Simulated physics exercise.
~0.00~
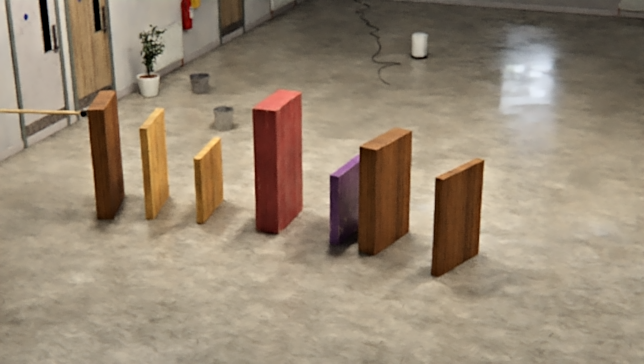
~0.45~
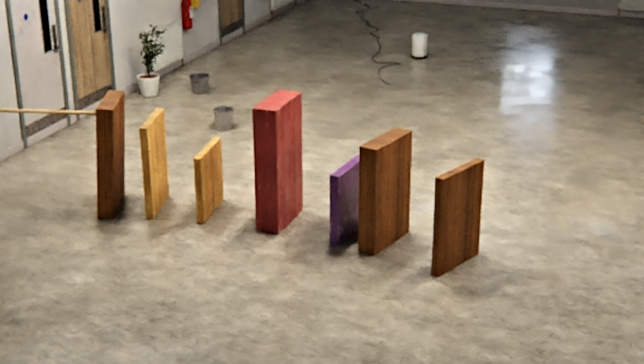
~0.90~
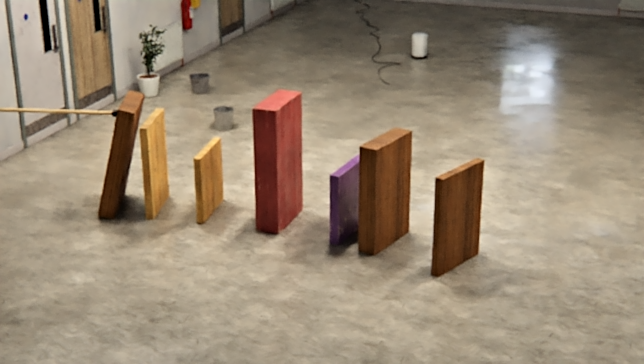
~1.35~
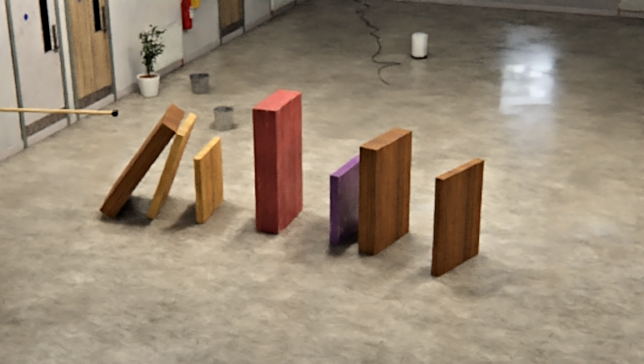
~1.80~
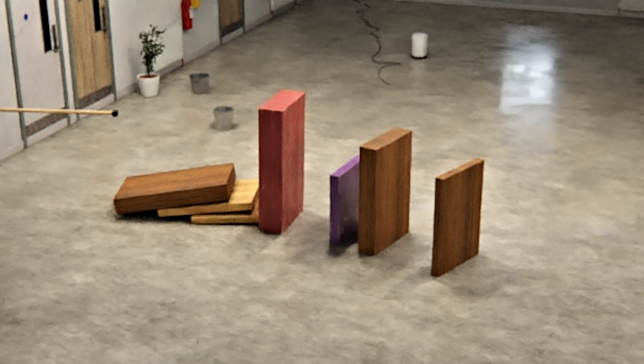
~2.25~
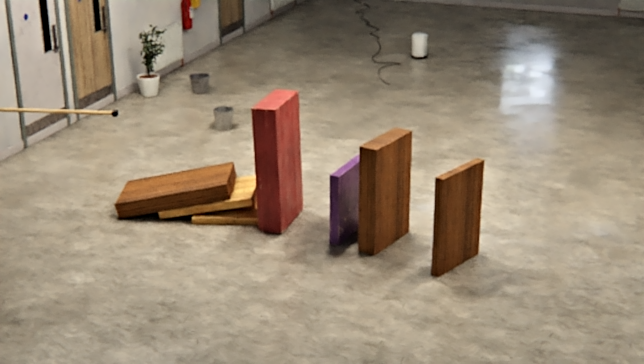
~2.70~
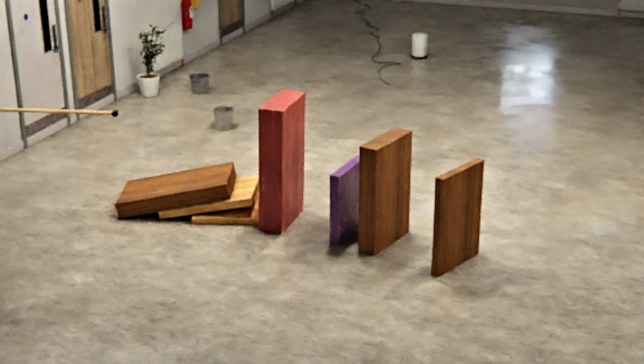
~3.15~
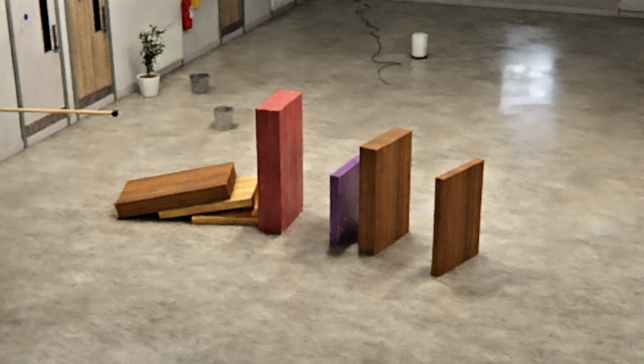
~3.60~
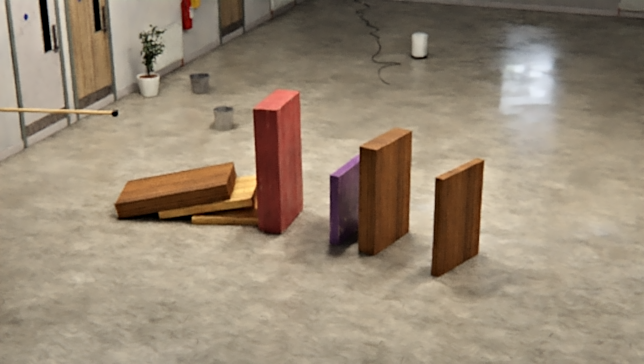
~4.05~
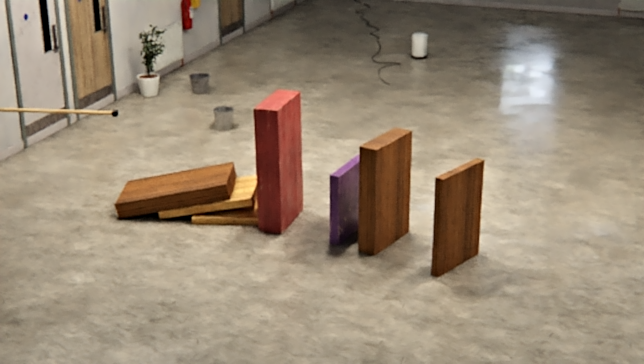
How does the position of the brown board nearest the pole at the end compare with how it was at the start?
At the start it stands upright on its end, but by the end it is lying on its side, resting on the fallen light wooden boards.
To begin with, seven thick boards of different sizes stand on end in a curving row across a hallway floor, while a thin pole reaches in from the left. The pole pushes the upper part of the first brown board, which tips to the right and leans onto the light wooden board beside it. That board tilts in turn, and soon both of them and the small light board lie in an overlapping pile against the foot of the tall red board. The red board stays upright, and the purple board and two brown ones beyond it remain standing too.
